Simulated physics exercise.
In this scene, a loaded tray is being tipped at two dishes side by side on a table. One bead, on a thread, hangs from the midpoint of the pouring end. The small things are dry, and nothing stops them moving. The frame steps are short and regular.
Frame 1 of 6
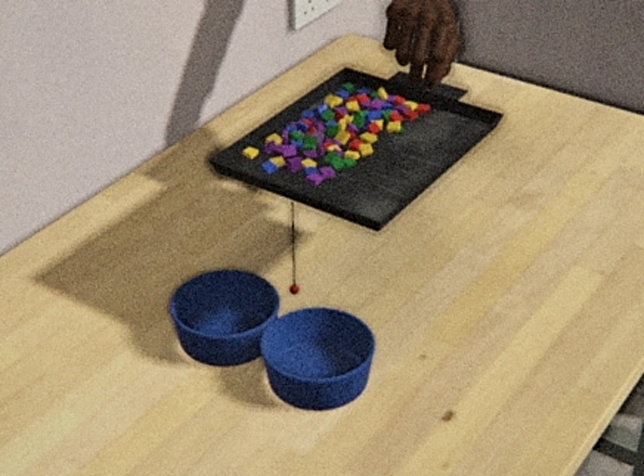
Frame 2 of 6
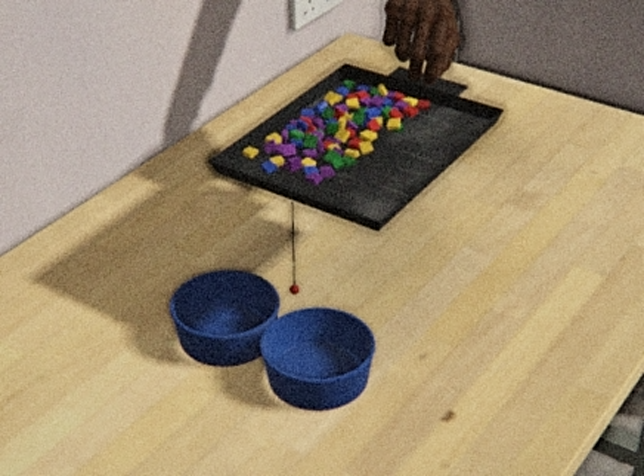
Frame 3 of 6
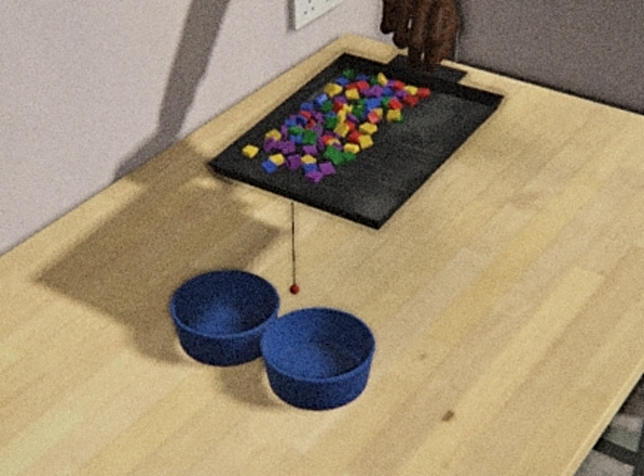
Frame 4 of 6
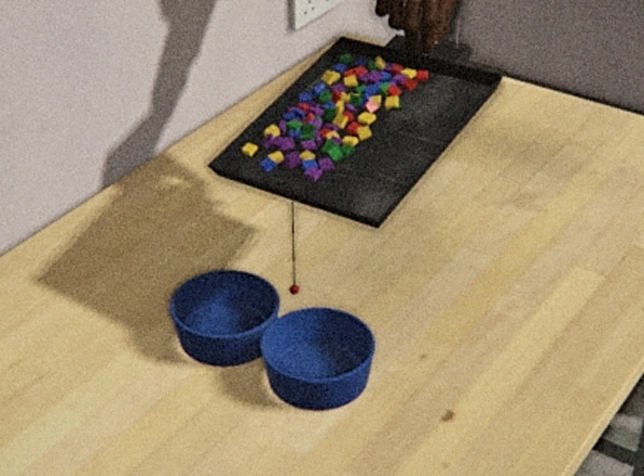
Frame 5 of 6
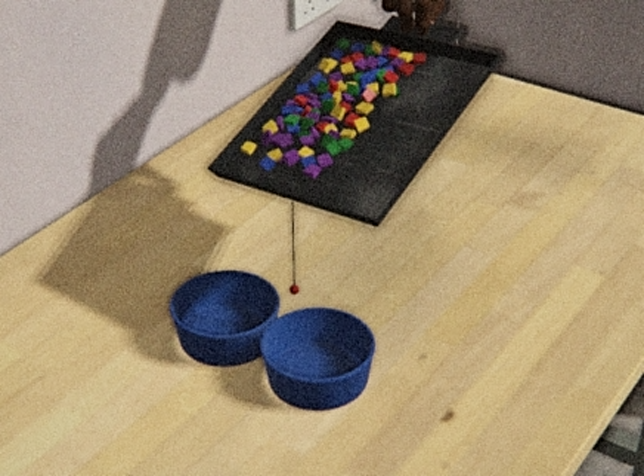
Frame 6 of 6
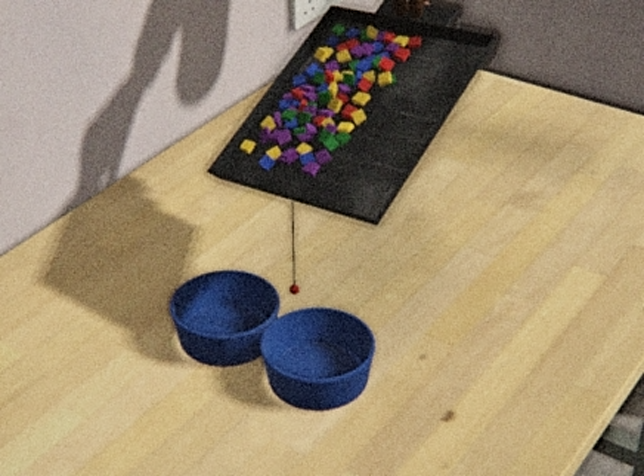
A hand raises the far end of a black tray of colourful pieces behind two blue bowls.
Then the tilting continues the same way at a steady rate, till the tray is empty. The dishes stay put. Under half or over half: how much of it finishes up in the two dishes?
Result: Mostly caught.
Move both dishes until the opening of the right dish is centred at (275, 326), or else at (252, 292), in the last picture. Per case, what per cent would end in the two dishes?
It comes to near 90 per cent the first time and near 60 per cent the second time.
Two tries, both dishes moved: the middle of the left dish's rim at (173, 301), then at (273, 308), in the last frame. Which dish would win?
In the first try it's the one on the left, and in the second it's the one on the left.
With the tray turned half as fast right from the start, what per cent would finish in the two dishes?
Roughly 80 %.
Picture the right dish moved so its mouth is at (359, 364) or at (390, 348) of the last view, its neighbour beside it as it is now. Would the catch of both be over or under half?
Place 1: Lower than half; place 2: Lower than half.
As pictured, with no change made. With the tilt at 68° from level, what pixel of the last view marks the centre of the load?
I'd mark it close to (240, 173).
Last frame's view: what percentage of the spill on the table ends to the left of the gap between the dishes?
Near 90 in a hundred.
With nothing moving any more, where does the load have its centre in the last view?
Close to (216, 328) in the last view.
Soon, tray tipped steeply; most on the tray; about a quarter in the air.
A while on, tray tipped past a quarter turn; a stray few in the right dish; about two thirds in the left dish; a small part outside both; about a quarter in the air.
Towards the end, tray tipped past a quarter turn; a stray few in the right dish; most in the left dish; a small part outside both.
Finally, tray tipped past a quarter turn; a stray few in the right dish; most in the left dish; a small part outside both.
